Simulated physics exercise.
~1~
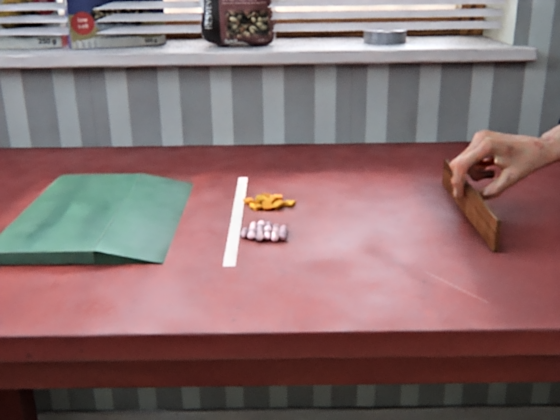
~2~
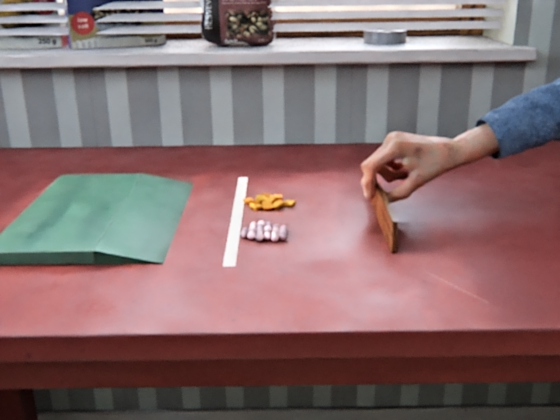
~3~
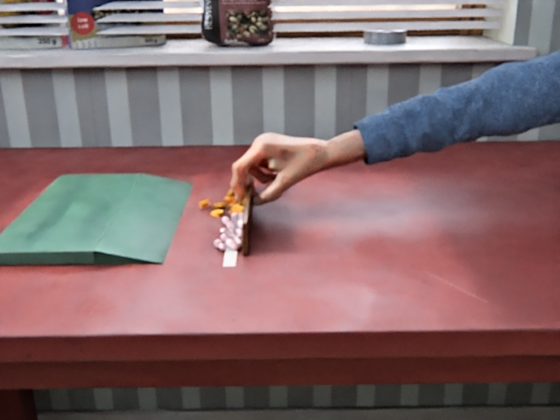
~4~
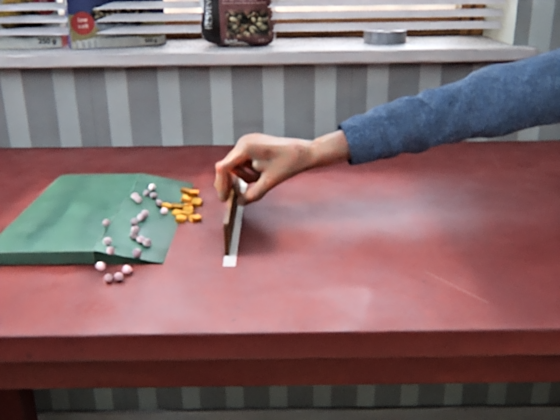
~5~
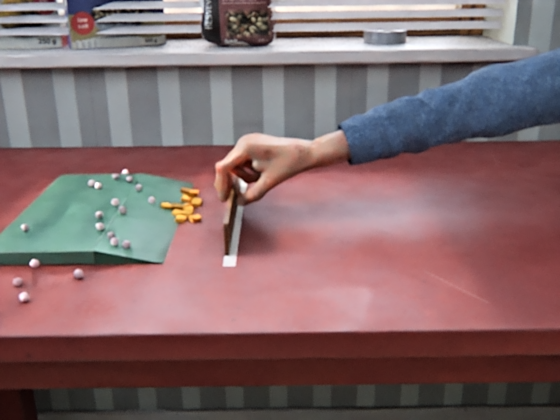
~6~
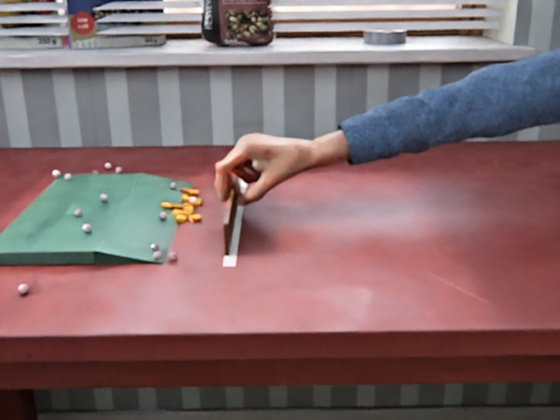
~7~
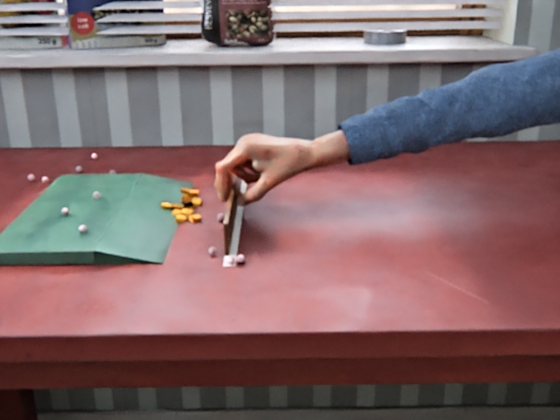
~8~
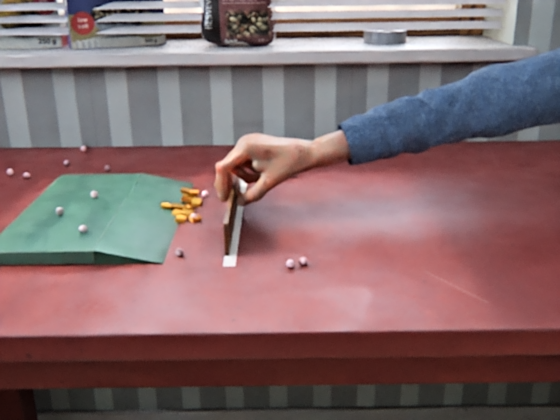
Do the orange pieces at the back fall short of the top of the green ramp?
Yes, the orange pieces stop bunched around the near edge of the green ramp and none get over the top, while some of the pale balls in front do.
